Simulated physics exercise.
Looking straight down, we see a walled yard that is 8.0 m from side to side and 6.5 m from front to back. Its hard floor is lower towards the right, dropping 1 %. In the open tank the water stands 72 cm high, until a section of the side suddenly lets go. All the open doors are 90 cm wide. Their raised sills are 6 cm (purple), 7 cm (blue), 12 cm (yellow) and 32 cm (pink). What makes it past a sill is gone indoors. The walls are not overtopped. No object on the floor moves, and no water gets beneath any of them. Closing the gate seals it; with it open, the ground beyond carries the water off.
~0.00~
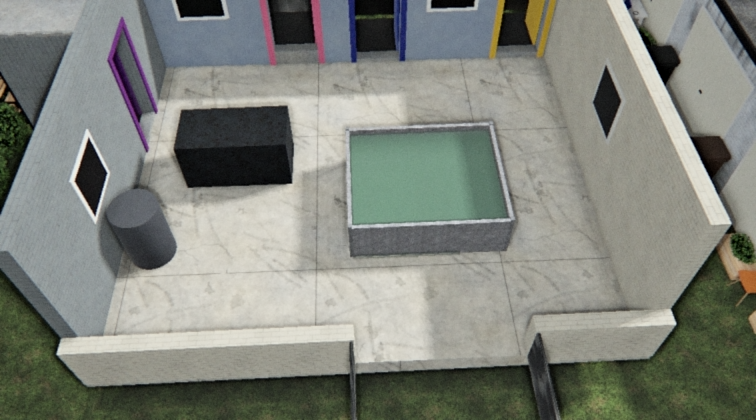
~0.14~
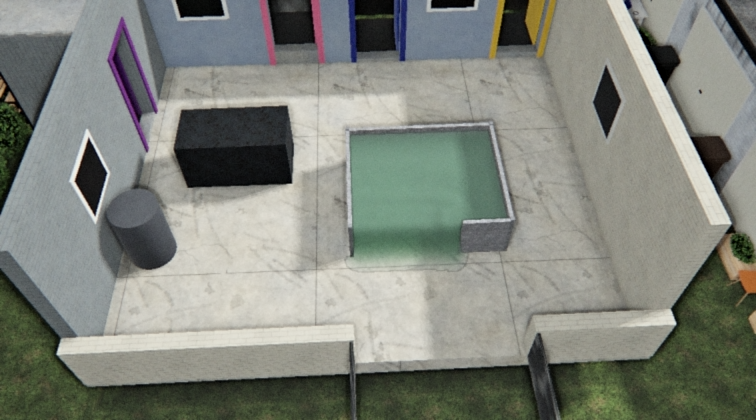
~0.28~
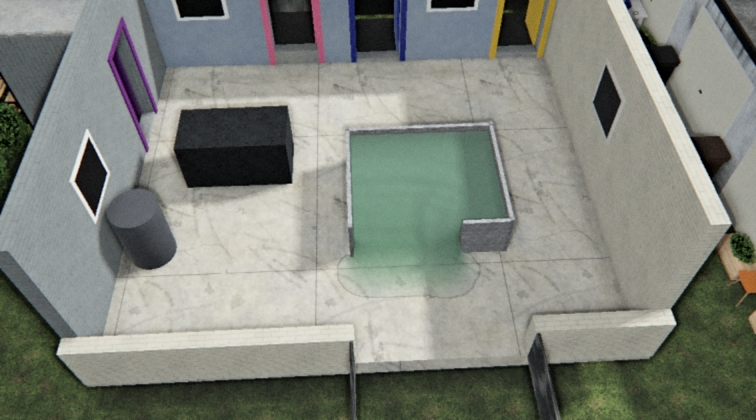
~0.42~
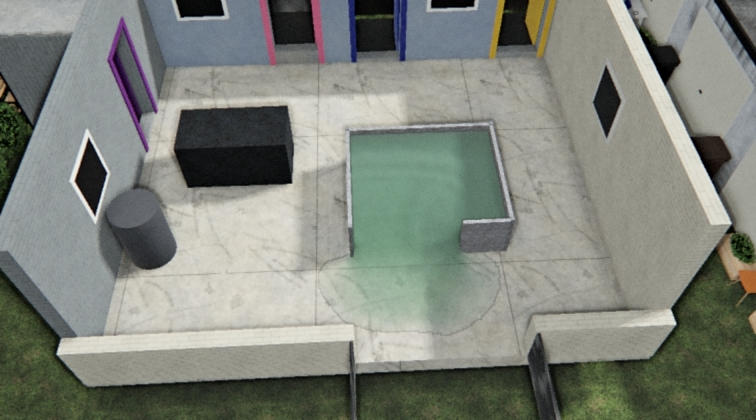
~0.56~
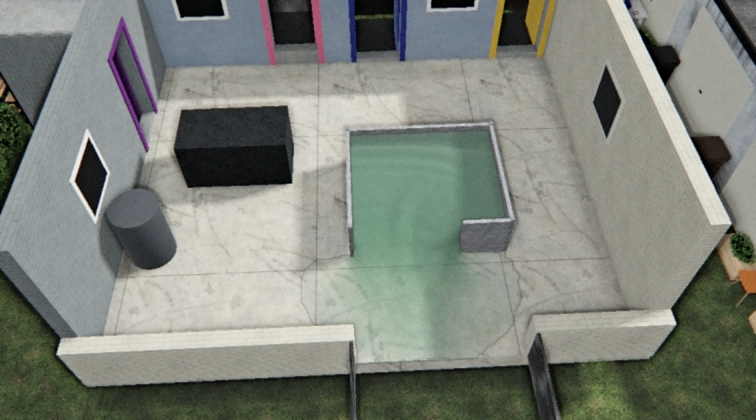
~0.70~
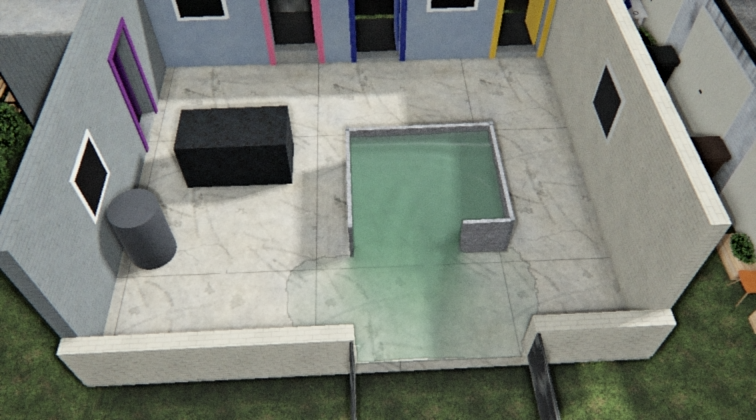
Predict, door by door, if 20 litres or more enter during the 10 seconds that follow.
Purple door: The total remains smaller than the cap; blue door: The total remains smaller than the cap; yellow door: The total remains smaller than the cap; pink door: The total remains smaller than the cap.
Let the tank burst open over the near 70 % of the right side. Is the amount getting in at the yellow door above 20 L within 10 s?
Yellow: Exceeds.
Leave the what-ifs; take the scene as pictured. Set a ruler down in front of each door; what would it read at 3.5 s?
Depths in cm: Purple 0, blue 0, yellow 0, pink 0.
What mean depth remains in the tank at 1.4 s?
Some 44 cm on average.
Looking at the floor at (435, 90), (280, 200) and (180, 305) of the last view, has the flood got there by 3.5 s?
The first point is not yet hit, the second is not yet hit and the third is awash.
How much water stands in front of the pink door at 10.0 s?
1.0 cm.
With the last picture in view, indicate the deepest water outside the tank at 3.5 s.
It's at about (132, 265) in the last picture.
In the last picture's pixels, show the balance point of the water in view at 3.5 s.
At roughly (368, 245).
After 1.4 s water covers 15 % of the floor and is deepest (39 cm) near (346, 348); purple door not reached, blue door not reached, yellow door not reached, pink door not reached.
After 2.2 s water covers 20 % of the floor and is deepest (33 cm) near (346, 348); purple door not reached, blue door not reached, yellow door not reached, pink door not reached.
After 3.5 s water covers 30 % of the floor and is deepest (28 cm) near (132, 265); purple door not reached, blue door not reached, yellow door not reached, pink door not reached.
After 6.0 s water covers 40 % of the floor and is deepest (12 cm) near (211, 354); purple door 1 cm at the sill, 0 L in, blue door not reached, yellow door not reached, pink door not reached.
After 10.0 s water covers 55 % of the floor and is deepest (8 cm) near (343, 189); purple door 1 cm at the sill, 0 L in, blue door not reached, yellow door not reached, pink door not reached.
